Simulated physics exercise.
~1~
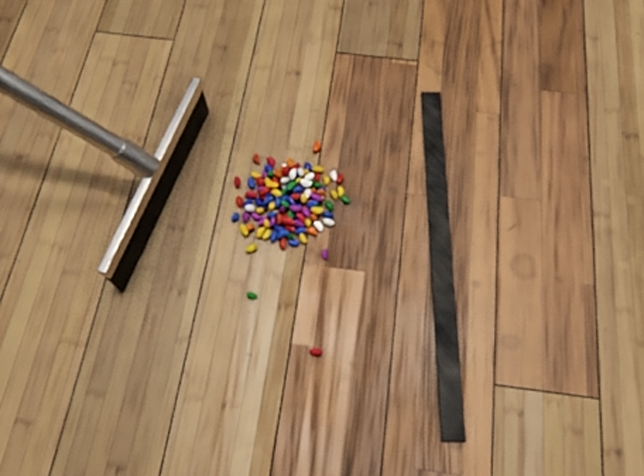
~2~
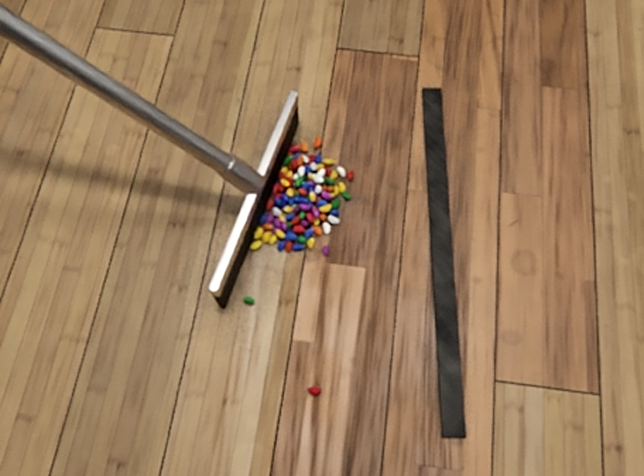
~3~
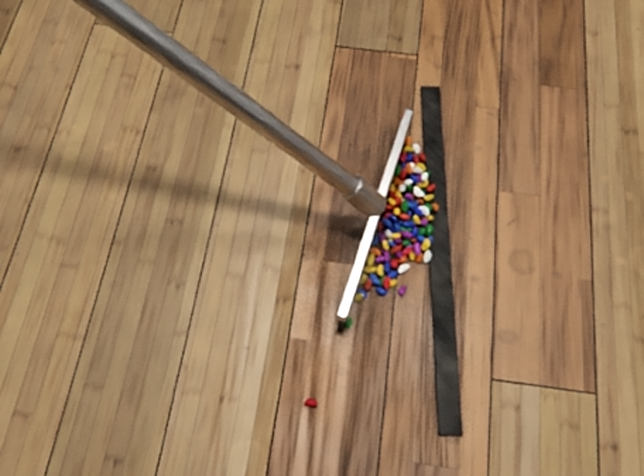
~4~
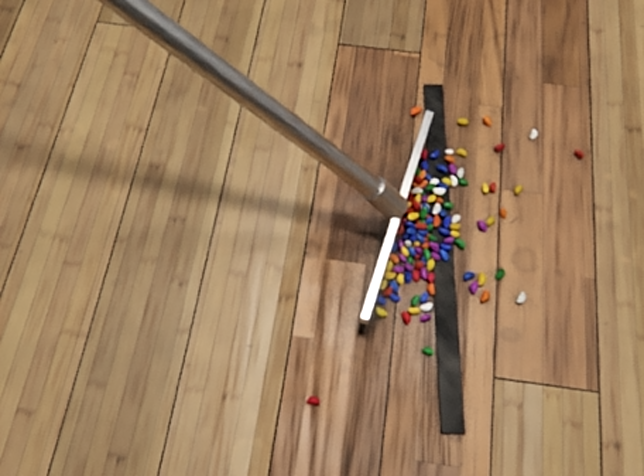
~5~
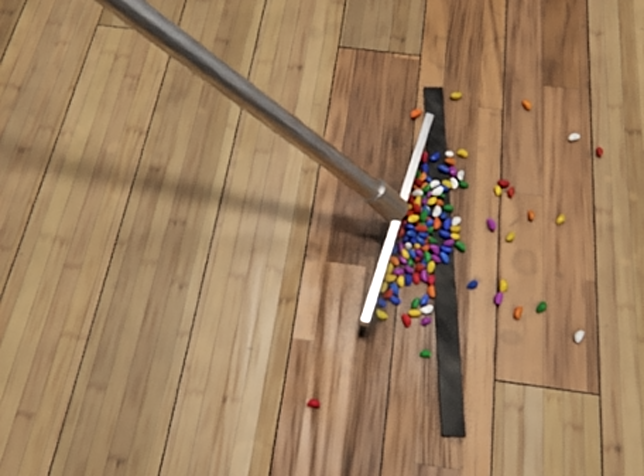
A pile of multicoloured jelly beans lies on a wood-plank floor, seen from above at a slight sway, between a long-handled squeegee on the left and a dark flat strip on the right. The squeegee's slanted blade slides right, reaches the pile and pushes it along, while one red bean stays behind near the bottom. The bunched beans press up to the strip as the blade nears it. The blade then stops just short of the strip, and some beans scatter past it. At the end, many rest on or just behind the strip, most remain elsewhere, and a few lie spread farther right.
